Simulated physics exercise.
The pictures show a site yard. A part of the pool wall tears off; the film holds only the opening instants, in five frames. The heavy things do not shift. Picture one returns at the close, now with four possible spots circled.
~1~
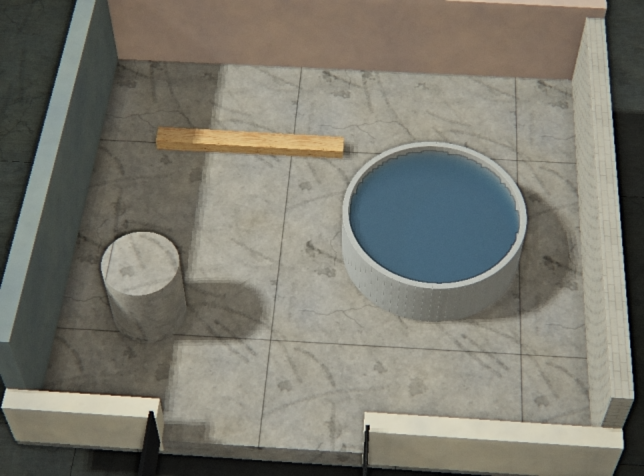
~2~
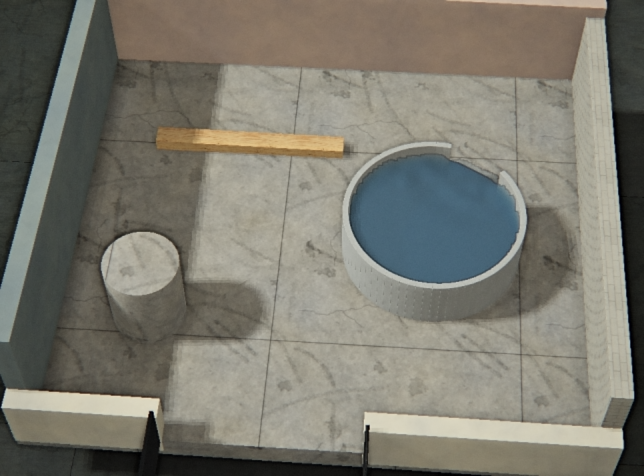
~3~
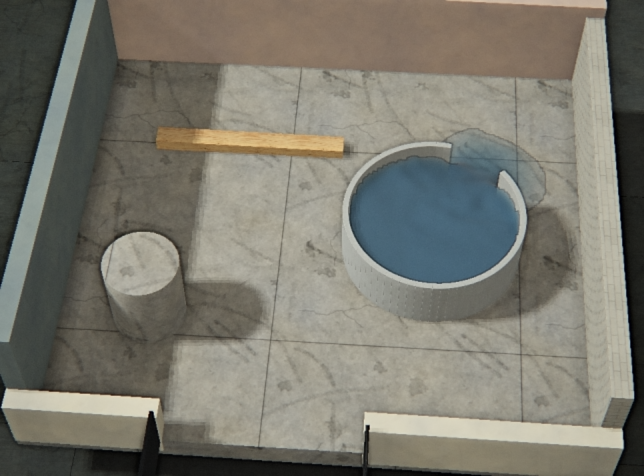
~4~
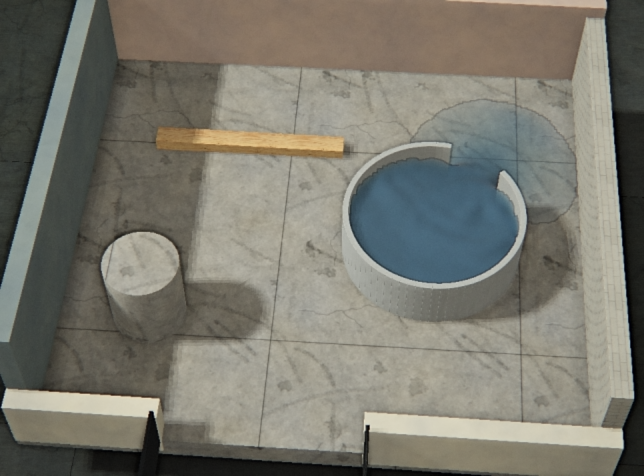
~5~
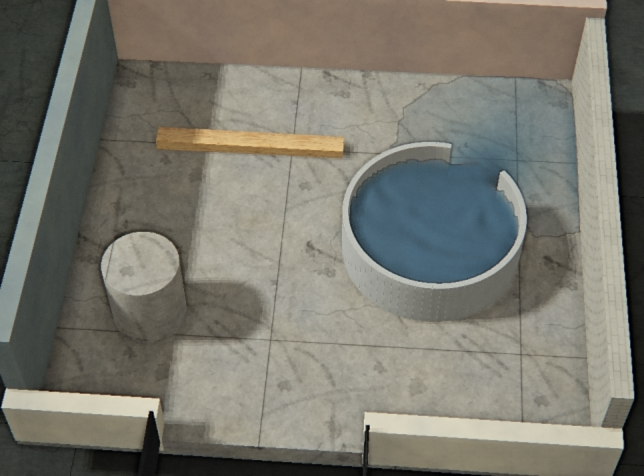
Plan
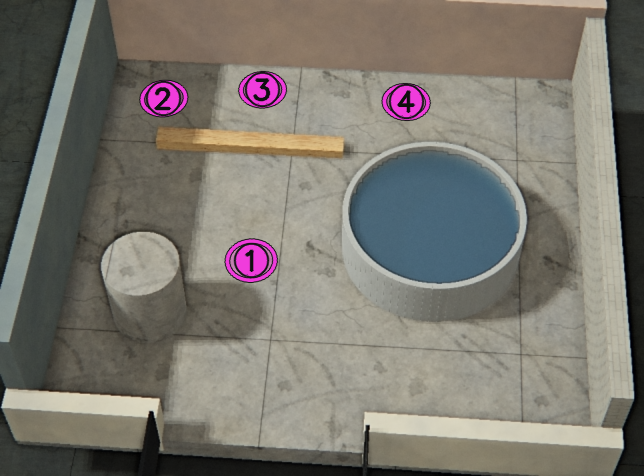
In the video, a round pool of blue water stands in a walled yard with a wooden beam and a pale cylinder. A gap opens in its far-right rim, and water pours out, spreading across the floor toward the back wall.
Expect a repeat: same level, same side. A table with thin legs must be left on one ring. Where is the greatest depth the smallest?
Best: 1.
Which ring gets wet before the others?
4 it is.
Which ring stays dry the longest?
That is ring 1.
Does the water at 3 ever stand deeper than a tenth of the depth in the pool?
Yes, clearly.
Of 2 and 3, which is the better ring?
3 it is.
On the marked copy, 1 at (251, 260); 2 at (163, 98); 3 at (262, 89); 4 at (406, 101).
If 1 is chosen, the water peaks at about 12 % of the depth that stood in the pool.
If 2 is chosen, the water peaks at about 33 % of the depth that stood in the pool.
If 3 is chosen, the water peaks at about 23 % of the depth that stood in the pool.
If 4 is chosen, the water peaks at about 26 % of the depth that stood in the pool.
